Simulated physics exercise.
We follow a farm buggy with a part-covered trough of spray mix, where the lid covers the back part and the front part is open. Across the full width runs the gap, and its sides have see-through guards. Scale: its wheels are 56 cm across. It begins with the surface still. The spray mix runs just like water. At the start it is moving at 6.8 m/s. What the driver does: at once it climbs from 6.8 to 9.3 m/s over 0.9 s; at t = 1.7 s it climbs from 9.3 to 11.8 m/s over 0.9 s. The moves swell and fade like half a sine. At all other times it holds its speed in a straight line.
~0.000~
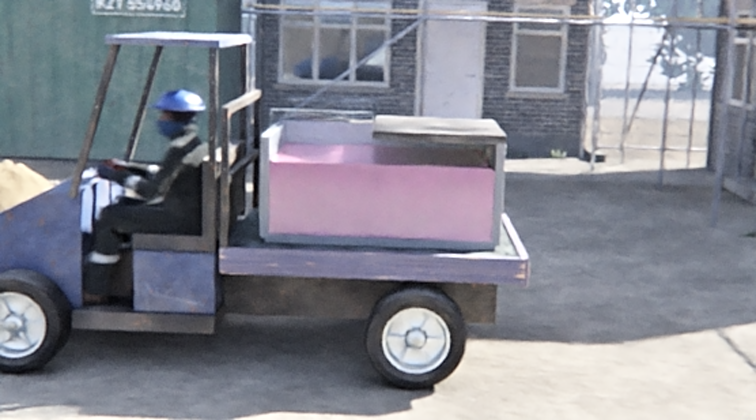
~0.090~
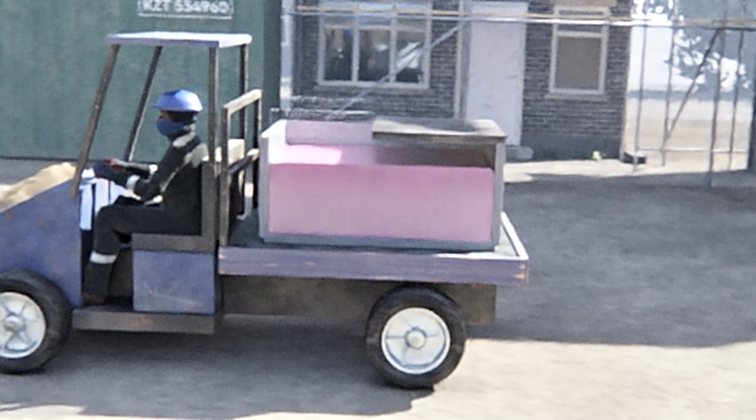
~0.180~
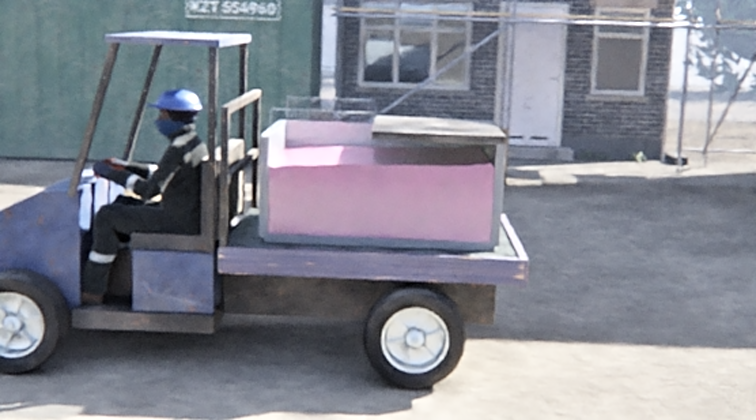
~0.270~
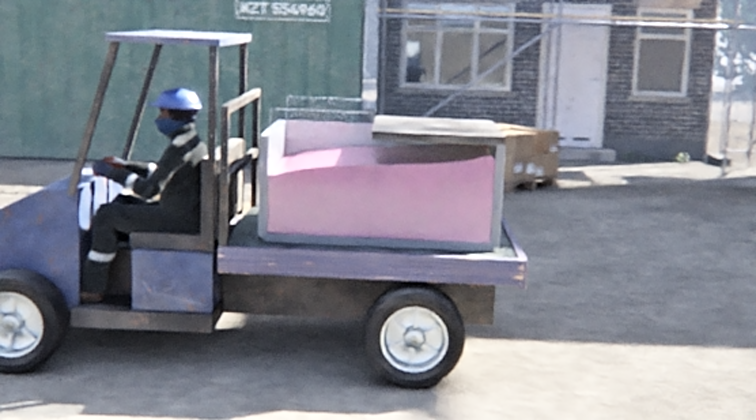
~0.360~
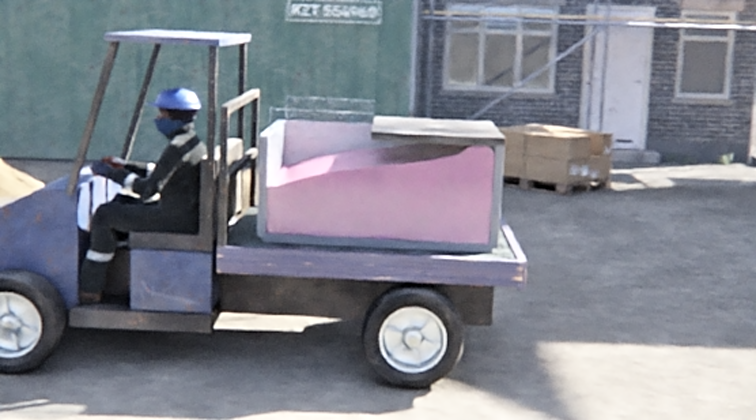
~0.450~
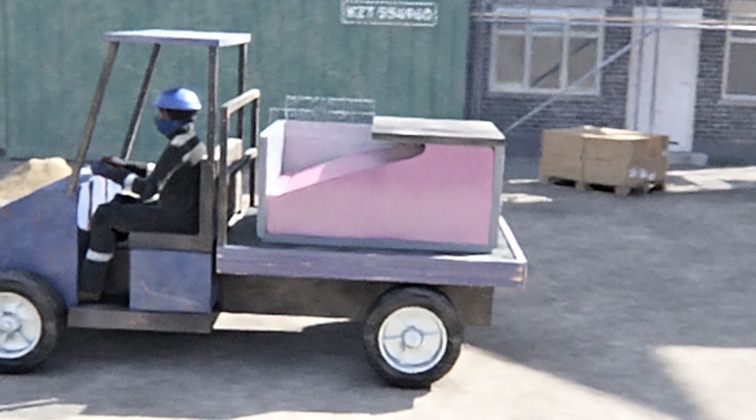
A driver in a blue helmet drove a small purple buggy left past a green container and brick building, as pink liquid in its part-covered trough gradually sank at the front and rose toward the back.
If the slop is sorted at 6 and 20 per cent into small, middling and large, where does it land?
It lands in small.
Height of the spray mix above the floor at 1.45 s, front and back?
Front level 56 cm, back level 32 cm.
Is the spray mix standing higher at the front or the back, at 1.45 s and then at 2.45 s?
Higher at the forward side, then higher at the rear side.
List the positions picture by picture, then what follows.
The surface is at (288, 164) near the front wall; the surface is at (473, 171) near the back wall; the front is on the left; the opening runs from (373, 132) to (271, 129); a wheel hub at (416, 343), in the first frame.
The surface is at (287, 165) near the front wall; the surface is at (472, 170) near the back wall, in the second frame.
The surface is at (287, 167) near the front wall; the surface is at (472, 167) near the back wall, in the third frame.
The surface is at (287, 173) near the front wall; the surface is at (472, 162) near the back wall, in the fourth frame.
The surface is at (286, 184) near the front wall; the surface is at (472, 149) near the back wall, in the fifth frame.
The surface is at (285, 193) near the front wall; the surface is at (472, 148) near the back wall; a wheel hub at (413, 342), in the sixth frame.
Then, 1.45 s in, the surface stands 33 cm at the back and 56 cm at the front; 1 per cent is out, over the front.
Then, 2.45 s in, the surface stands 54 cm at the back and 26 cm at the front; 1 per cent is out, over the front.
Then, 3.40 s in, the surface stands 27 cm at the back and 46 cm at the front; 2 per cent is out, over the front.
Then, 5.49 s in, 2 per cent is out, over the front, 7 of 461 litres.
